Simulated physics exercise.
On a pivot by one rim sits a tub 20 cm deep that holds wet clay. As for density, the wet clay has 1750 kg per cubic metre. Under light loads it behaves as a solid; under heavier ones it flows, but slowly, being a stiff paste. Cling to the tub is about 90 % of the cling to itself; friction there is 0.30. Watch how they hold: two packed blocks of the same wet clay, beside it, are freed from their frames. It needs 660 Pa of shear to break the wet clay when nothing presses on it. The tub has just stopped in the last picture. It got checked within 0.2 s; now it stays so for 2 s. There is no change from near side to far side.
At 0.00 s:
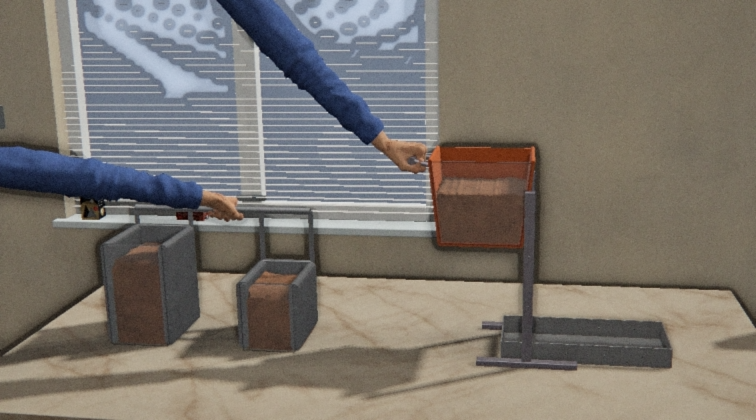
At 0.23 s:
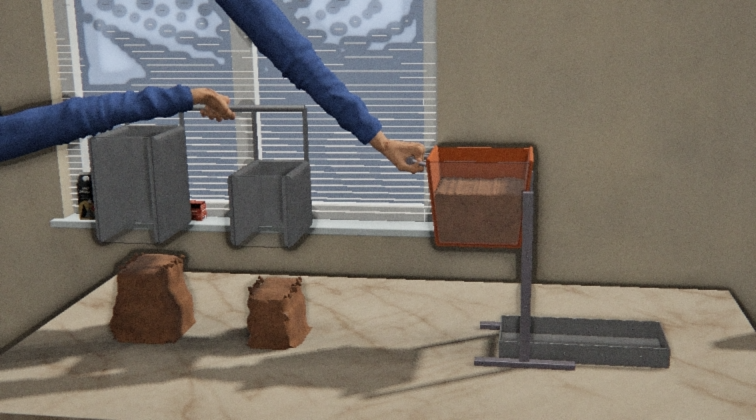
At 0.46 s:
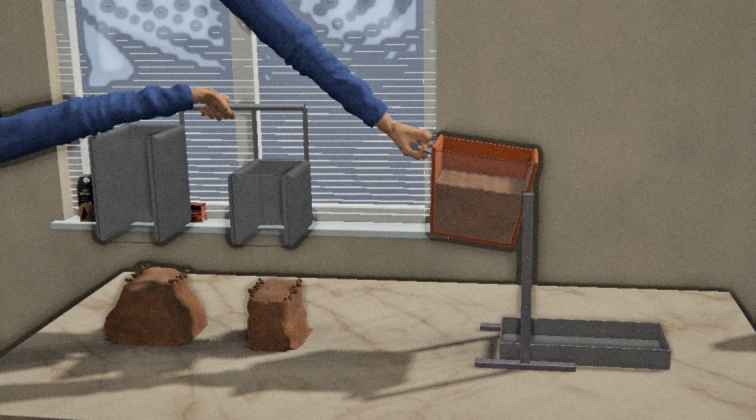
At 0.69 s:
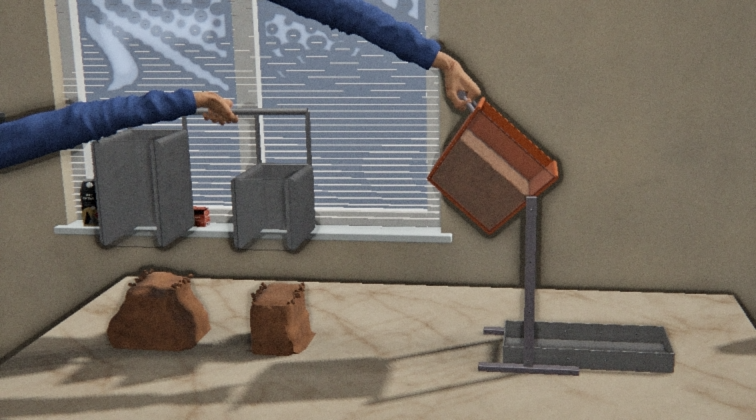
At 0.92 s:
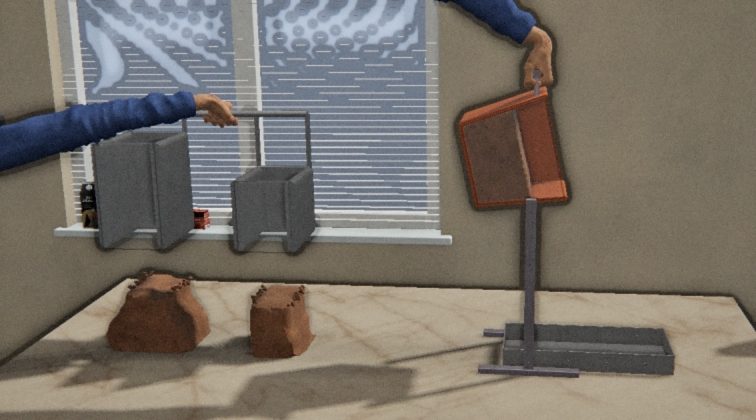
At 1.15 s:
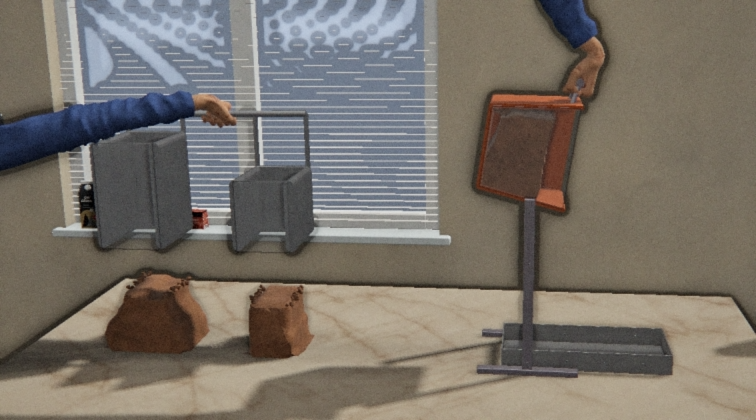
Hand tilting an orange tub of brown clay rightward onto its side, after another hand lifts grey moulds off two slumping blocks.
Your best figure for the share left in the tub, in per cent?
I would say about 48 %.
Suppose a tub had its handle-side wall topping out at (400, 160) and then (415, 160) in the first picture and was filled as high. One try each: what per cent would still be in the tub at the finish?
In that order: 40 %, 45 %.
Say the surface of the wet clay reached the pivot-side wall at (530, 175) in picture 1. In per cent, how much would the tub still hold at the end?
Roughly 40 per cent would still be in the tub at the end.
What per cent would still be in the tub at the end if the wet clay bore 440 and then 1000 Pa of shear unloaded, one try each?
First 45 %, second 50 %.
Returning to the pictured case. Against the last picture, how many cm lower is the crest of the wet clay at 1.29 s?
Roughly 0 cm.
By 1.29 s, the tub is at 99 degrees and holds 100 %.
By 1.46 s, the tub is at 99 degrees and holds 67 %.
By 1.63 s, the tub is at 99 degrees and holds 48 %.
By 1.80 s, the tub is at 99 degrees and holds 48 %.
By 3.15 s, at the end, the tub is at 99 degrees and holds 48 %.
